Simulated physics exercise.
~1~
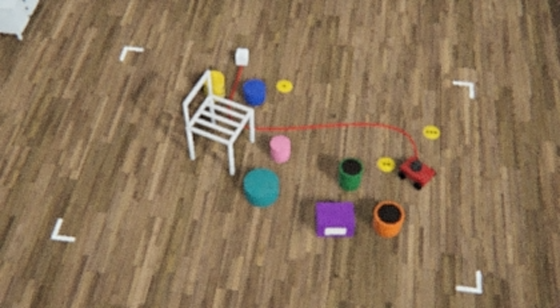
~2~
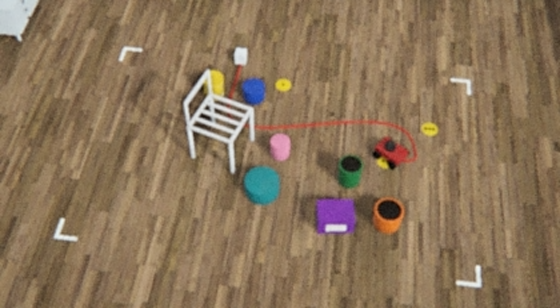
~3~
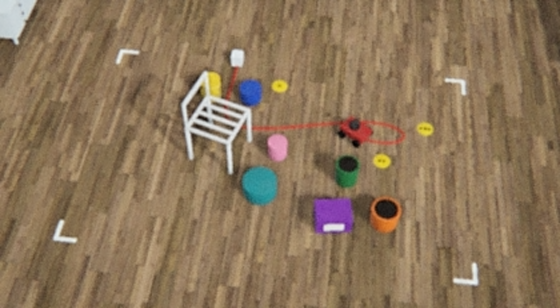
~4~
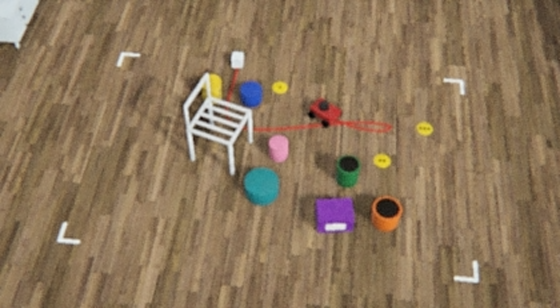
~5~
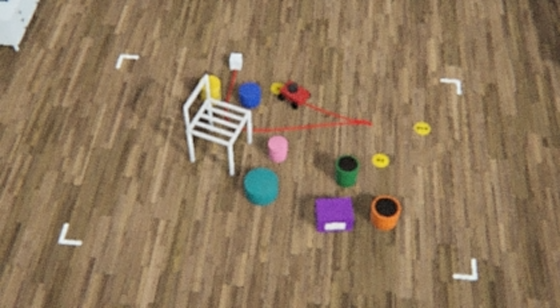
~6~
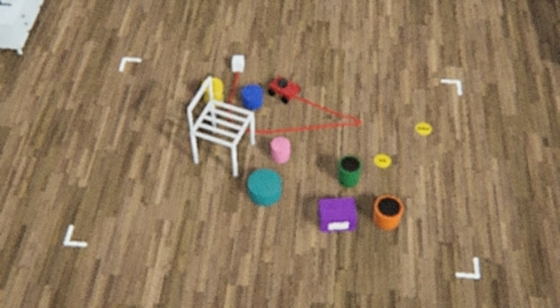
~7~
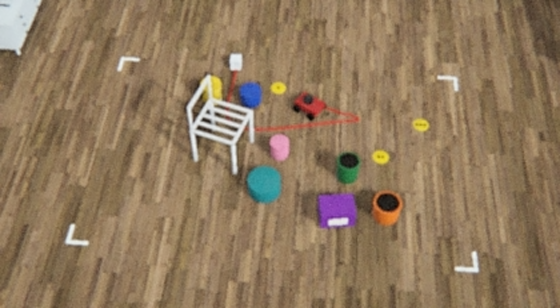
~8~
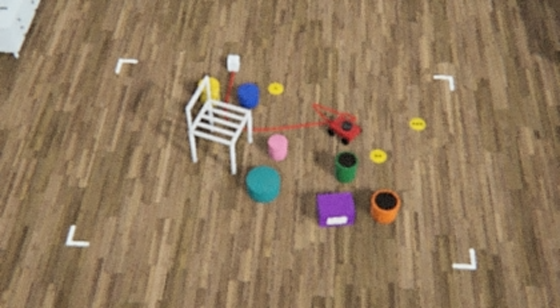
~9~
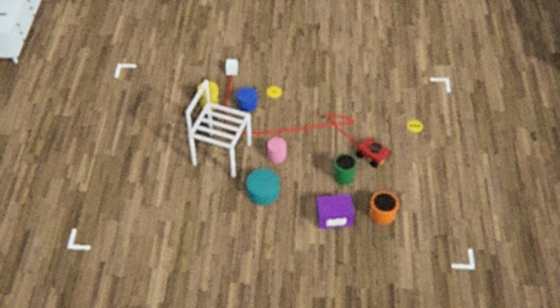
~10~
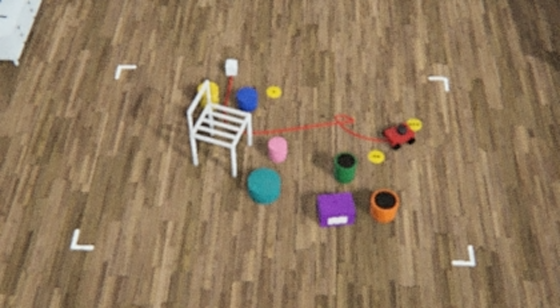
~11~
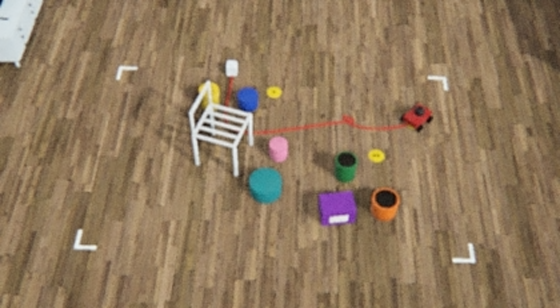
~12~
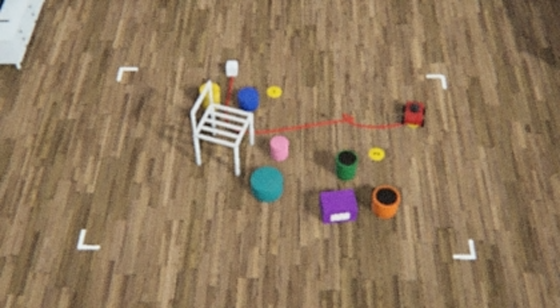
At the start, a small red cart sits at the right of a wooden floor, trailing a thin red lead that curves back toward a white chair, with colourful tubs, pots and a purple carton standing around. The cart drives left and slightly up, passing above the green pot, until it reaches a yellow mark near the blue tub. It then turns back and rolls right and down, stopping short of the orange pot. Next it heads up and right to another yellow mark. It ends resting there at the right, the lead stretching loosely behind it, while everything else stays in place.
